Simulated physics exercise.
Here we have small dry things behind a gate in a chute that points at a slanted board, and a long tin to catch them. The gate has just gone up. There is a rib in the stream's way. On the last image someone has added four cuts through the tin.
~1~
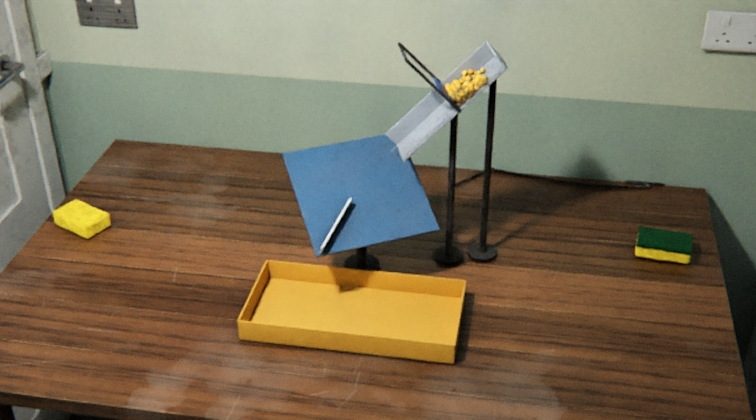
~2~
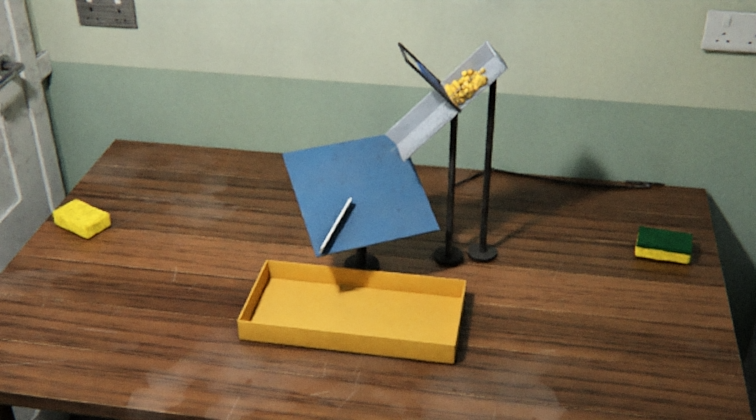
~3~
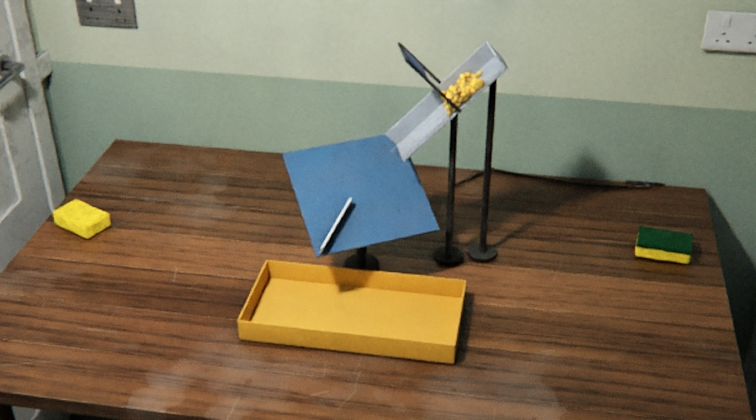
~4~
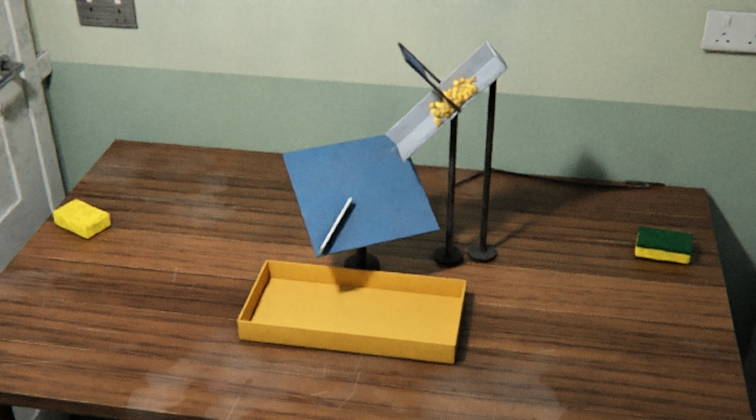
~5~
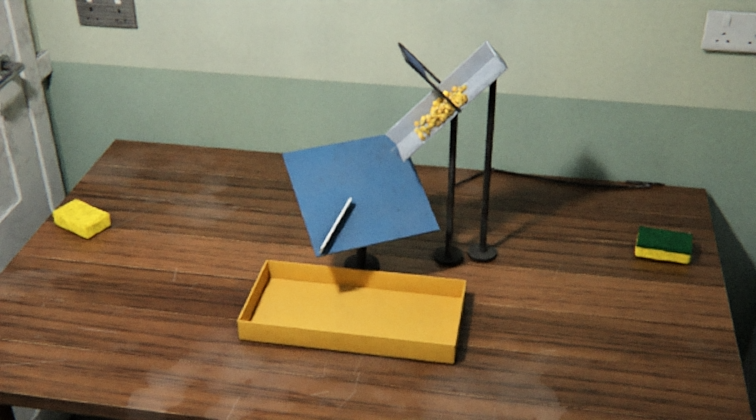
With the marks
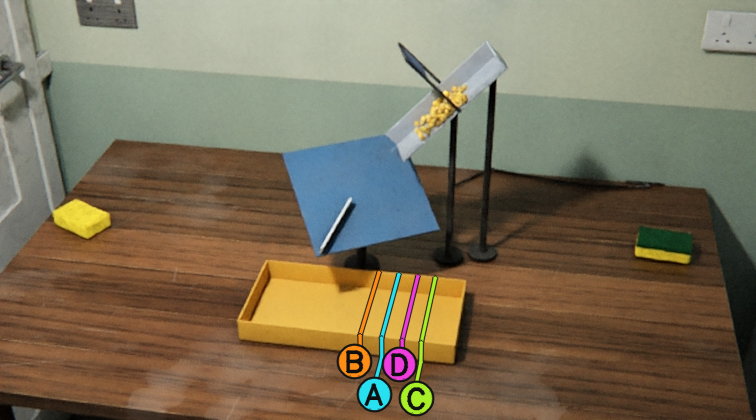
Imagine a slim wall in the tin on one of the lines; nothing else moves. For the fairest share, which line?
Best: B.
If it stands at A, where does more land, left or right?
The left side.
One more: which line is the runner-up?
A it is.
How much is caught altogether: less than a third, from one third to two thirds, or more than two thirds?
More than two thirds.
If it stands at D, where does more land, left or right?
Left.
On the marked copy, line A crosses the front rim at (381, 337); line B crosses the front rim at (360, 334); line C crosses the front rim at (421, 341); line D crosses the front rim at (402, 339).
If A is chosen, of what is caught, most on the left of the divider, about a quarter on the right.
If B is chosen, of what is caught, about half on the left of the divider, about half on the right.
If C is chosen, of what is caught, nearly all on the left of the divider, a stray few on the right.
If D is chosen, of what is caught, nearly all on the left of the divider, a small part on the right.
